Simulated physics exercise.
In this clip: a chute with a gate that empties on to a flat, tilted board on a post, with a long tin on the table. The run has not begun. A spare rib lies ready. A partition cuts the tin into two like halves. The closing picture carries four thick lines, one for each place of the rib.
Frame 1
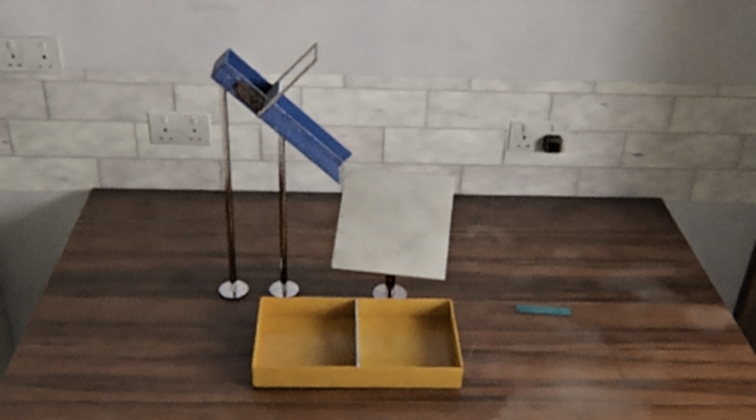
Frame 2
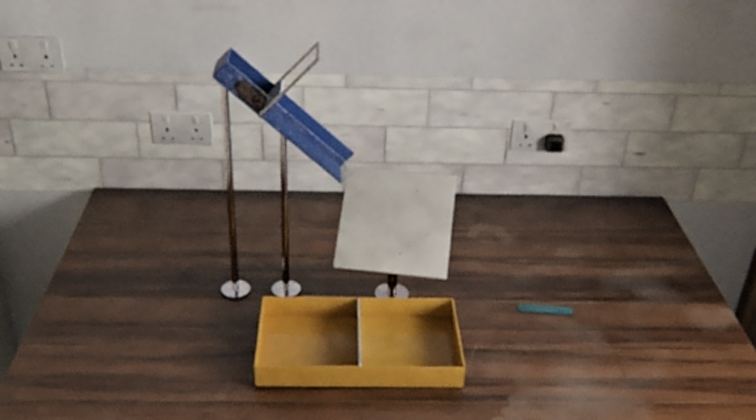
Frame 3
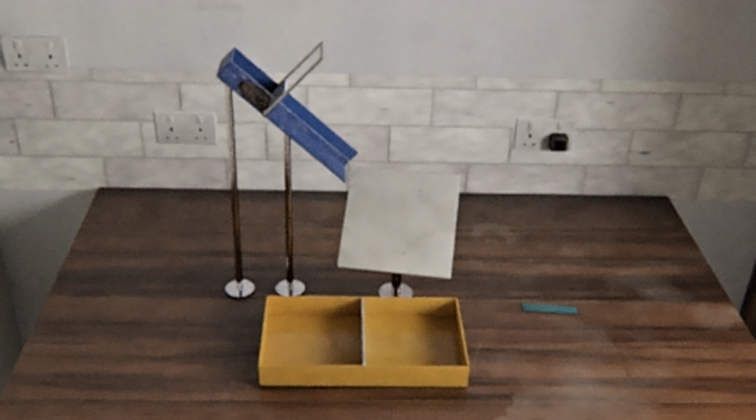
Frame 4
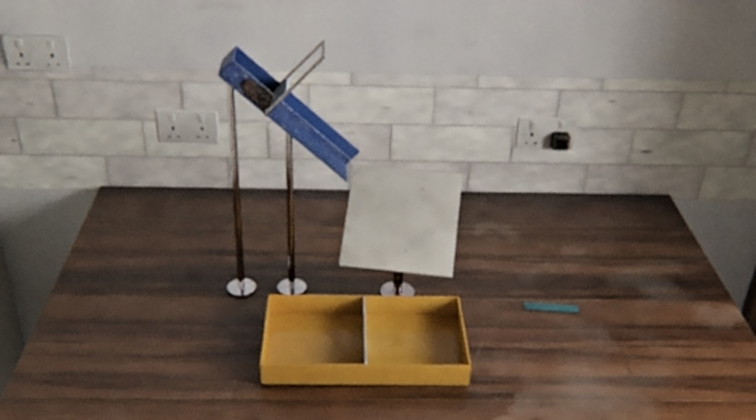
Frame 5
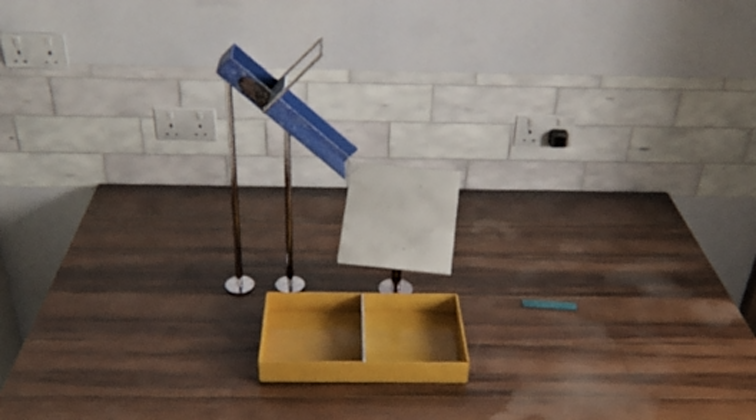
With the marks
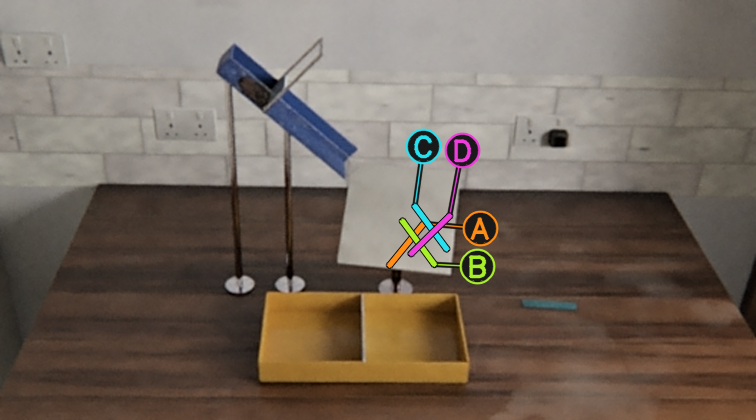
The video shows a blue chute on thin posts holding dark material behind a gate, above a tilted pale board and a divided yellow tin on a wooden table. Nothing moves apart from slight shifts of the view.
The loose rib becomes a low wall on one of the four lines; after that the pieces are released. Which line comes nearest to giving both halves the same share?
Line A.
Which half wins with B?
More lands on the right.
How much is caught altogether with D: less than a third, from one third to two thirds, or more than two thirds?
Line D gives more than two thirds.
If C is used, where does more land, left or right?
The right half.
On the marked copy, line A from (423, 223) to (389, 265); line B from (402, 221) to (434, 264); line C from (414, 206) to (446, 249); line D from (449, 215) to (411, 253).
With A, of what is caught, close to half in the left half, close to half in the right.
With B, of what is caught, a small share in the left half, all but a few in the right.
With C, of what is caught, a small share in the left half, all but a few in the right.
With D, of what is caught, only a few in the left half, all but a few in the right.
